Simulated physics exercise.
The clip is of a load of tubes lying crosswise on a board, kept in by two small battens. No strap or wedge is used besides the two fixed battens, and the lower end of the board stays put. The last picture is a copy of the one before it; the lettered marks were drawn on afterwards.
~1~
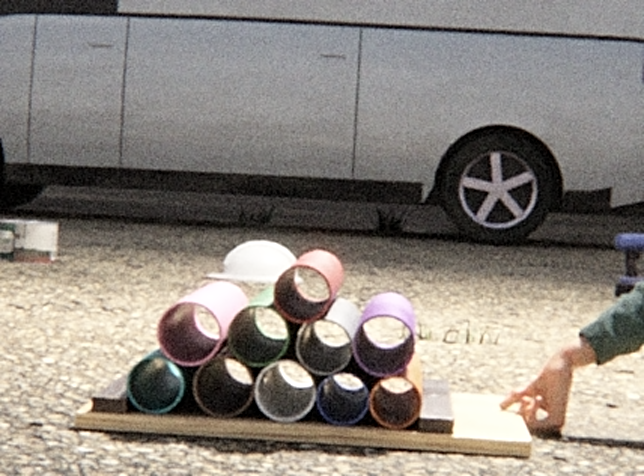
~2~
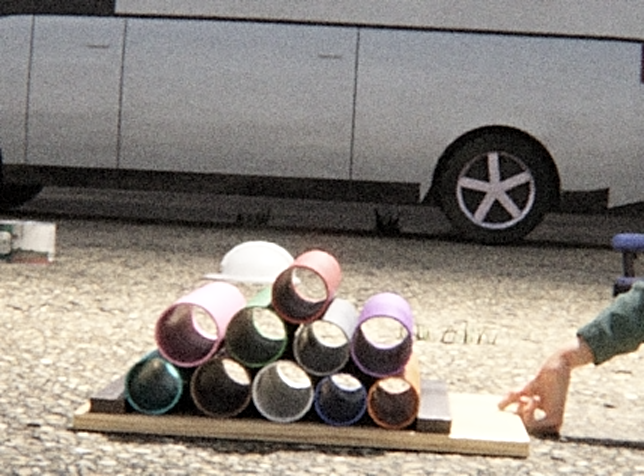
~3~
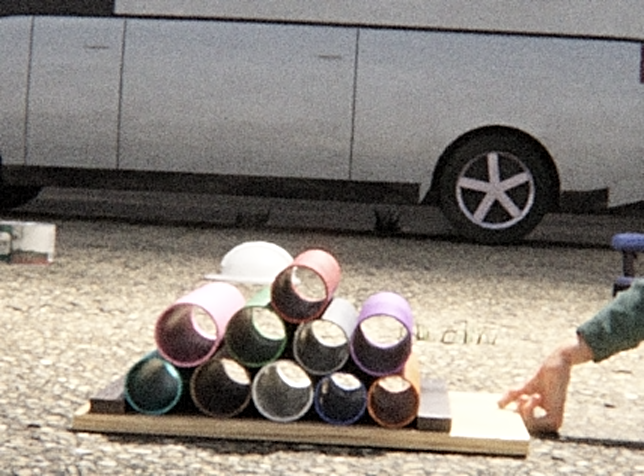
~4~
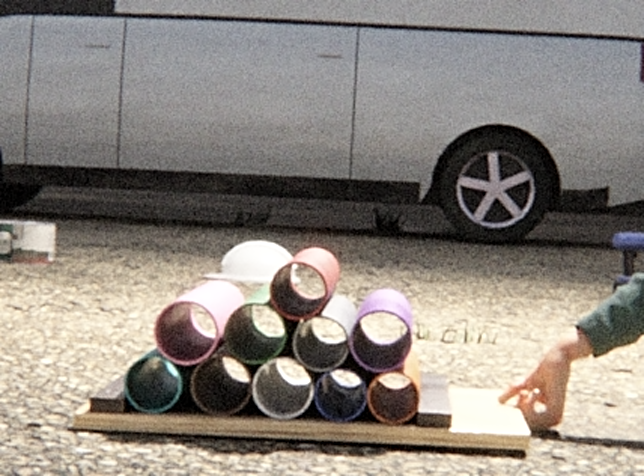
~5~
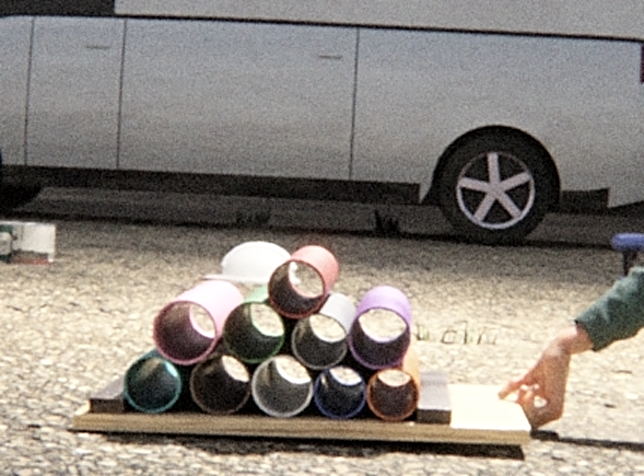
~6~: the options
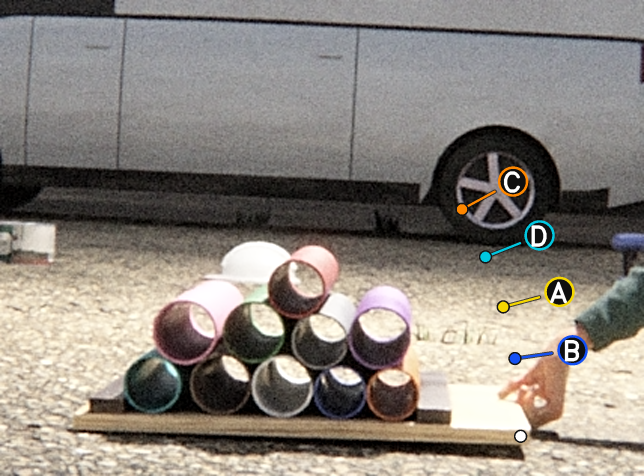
On a sunlit stretch of rough pavement, colourful tubes lie stacked on a wooden board between two small battens, with a silvery vehicle parked behind. A hand at the right rests by the board's end, then shifts very slightly, its fingers still close to the wood, while the tubes show no clear movement.
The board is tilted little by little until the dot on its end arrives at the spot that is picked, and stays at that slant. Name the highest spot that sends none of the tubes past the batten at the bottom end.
Lift it to A and no more.
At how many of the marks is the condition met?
Two of the four.
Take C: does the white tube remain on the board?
The white tube: Yes.
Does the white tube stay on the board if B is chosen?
Yes, with B.
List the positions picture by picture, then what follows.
Grey tube (324, 347); green tube (258, 335); pink tube (189, 333), in the first frame.
Pink tube (187, 334); purple tube (382, 346), in the second frame.
Board (310, 404); orange tube (393, 401); brown tube (222, 387), in the third frame.
Board (310, 401); turquoise tube (153, 384); brown tube (221, 385), in the fourth frame.
Board (310, 399); turquoise tube (152, 384); brown tube (221, 384), in the fifth frame.
On the marked copy, A at (503, 307); B at (515, 358); C at (462, 209); D at (486, 257); the white dot at (521, 437).
Following A. Soon after the start, board at 13°.
Later, board at 18°.
In the end, board at 18°, none over the low batten.
As for the rest, B none over the low batten; C five over the low batten; D four over the low batten (grey, green, pink, red).
